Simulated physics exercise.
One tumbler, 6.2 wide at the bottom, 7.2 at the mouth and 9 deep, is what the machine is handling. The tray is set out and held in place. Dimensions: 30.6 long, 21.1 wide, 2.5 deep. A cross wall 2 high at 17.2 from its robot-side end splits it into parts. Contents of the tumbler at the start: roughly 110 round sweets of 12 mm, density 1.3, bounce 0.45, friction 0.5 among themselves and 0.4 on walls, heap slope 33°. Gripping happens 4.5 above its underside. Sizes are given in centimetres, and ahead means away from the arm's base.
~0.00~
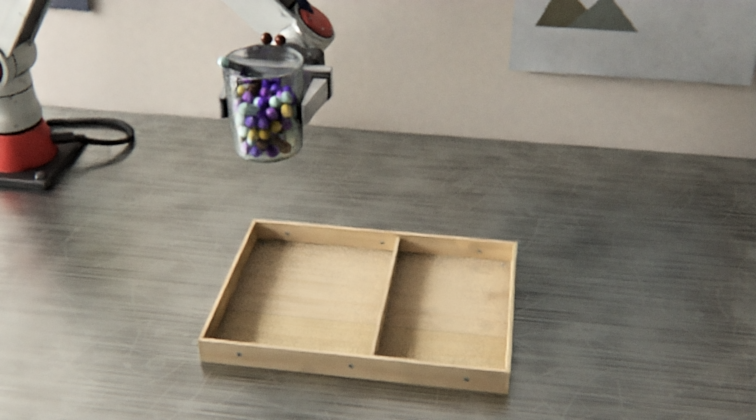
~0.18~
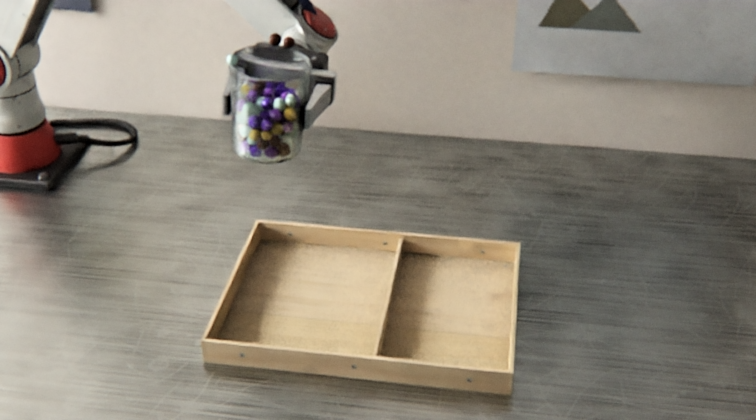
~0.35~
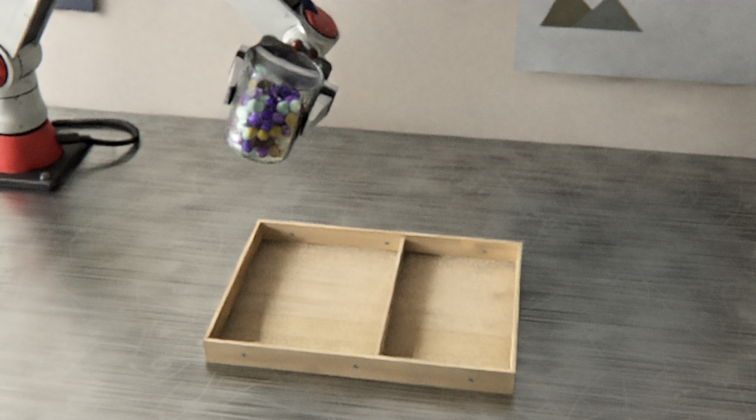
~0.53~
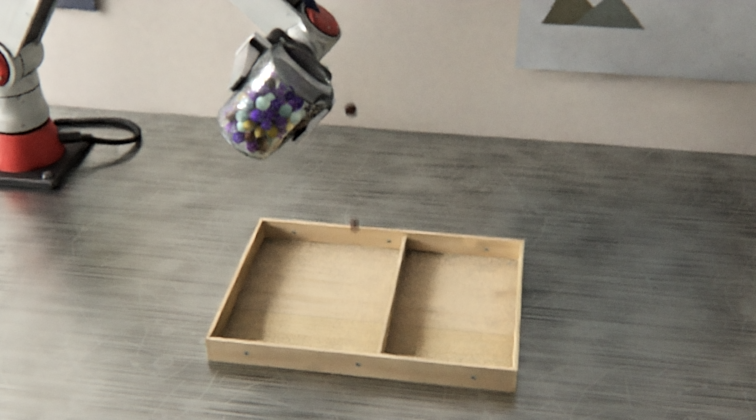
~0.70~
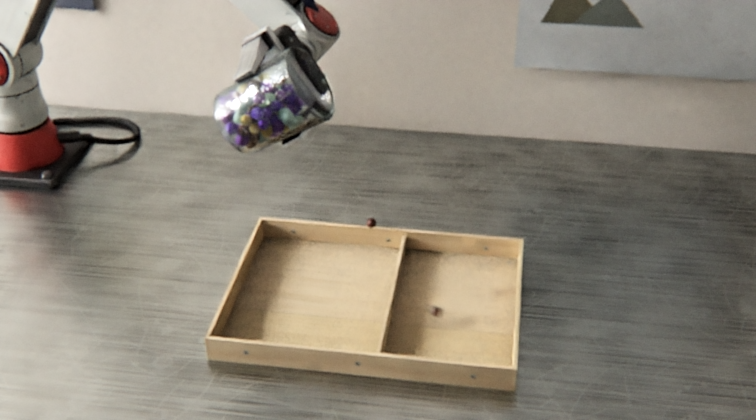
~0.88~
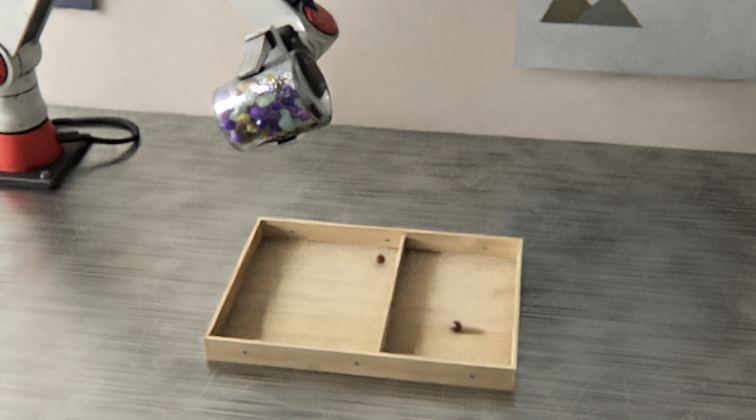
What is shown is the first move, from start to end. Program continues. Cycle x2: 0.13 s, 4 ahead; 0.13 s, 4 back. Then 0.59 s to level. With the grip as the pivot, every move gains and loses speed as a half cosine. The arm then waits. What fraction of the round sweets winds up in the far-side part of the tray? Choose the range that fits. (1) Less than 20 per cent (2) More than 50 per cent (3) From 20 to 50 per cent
Option 1: Less than 20 per cent.
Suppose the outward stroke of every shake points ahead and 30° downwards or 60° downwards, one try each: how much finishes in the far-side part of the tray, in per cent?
0 and 0 %.
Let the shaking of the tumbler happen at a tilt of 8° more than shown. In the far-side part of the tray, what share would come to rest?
About 15 percent.
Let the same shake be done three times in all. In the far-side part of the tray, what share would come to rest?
Probably about 10 in a hundred.
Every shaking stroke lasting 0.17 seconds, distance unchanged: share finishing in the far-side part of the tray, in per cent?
The share would be near 5 %.
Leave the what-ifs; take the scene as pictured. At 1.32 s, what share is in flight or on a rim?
Around 2 percent of the load.
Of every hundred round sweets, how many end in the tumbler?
End share: Around 85 per cent.
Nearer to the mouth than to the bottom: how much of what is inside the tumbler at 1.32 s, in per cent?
That share comes to roughly 50 percent.
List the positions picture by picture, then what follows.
In the first picture, tumbler middle at (266, 106), level; upper third of the load around (266, 100), from x 225 to 295, top at y 40; 106 in the tumbler.
In the second picture, tumbler middle at (269, 107), tilted 6° forward; upper third of the load around (267, 101), from x 230 to 300, top at y 40.
In the third picture, tumbler middle at (270, 107), tilted 22° forward; upper third of the load around (264, 99), from x 235 to 315, top at y 45; 105 in the tumbler, 1 in flight or on a rim.
In the fourth picture, tumbler middle at (272, 105), tilted 42° forward; upper third of the load around (261, 100), from x 230 to 355, top at y 75; 104 in the tumbler, 1 in the robot-side part, 1 in flight or on a rim.
In the fifth picture, tumbler middle at (271, 104), tilted 58° forward; upper third of the load around (259, 97), from x 225 to 435, top at y 75; 104 in the tumbler, 1 in the robot-side part, 1 in the far-side part.
In the sixth picture, tumbler middle at (270, 104), tilted 64° forward; upper third of the load around (256, 96), from x 225 to 455, top at y 80; 104 in the tumbler, 1 in the robot-side part, 1 in the far-side part.
After 1.32 s, tilted 64° forward, highest piece 25 above the table; 96 in the tumbler, 4 in the robot-side part, 4 in the far-side part, 2 in flight or on a rim.
After 1.77 s, tilted 20° forward, highest piece 28 above the table; 89 in the tumbler, 9 in the robot-side part, 7 in the far-side part, 1 in flight or on a rim.
After 2.19 s, level, highest piece 27 above the table; 89 in the tumbler, 10 in the robot-side part, 7 in the far-side part.
After 3.24 s, level, highest piece 27 above the table; 89 in the tumbler, 10 in the robot-side part, 7 in the far-side part.
At rest, 89 in the tumbler, 10 in the robot-side part, 7 in the far-side part. That is 7 % in the far-side part of the tray.
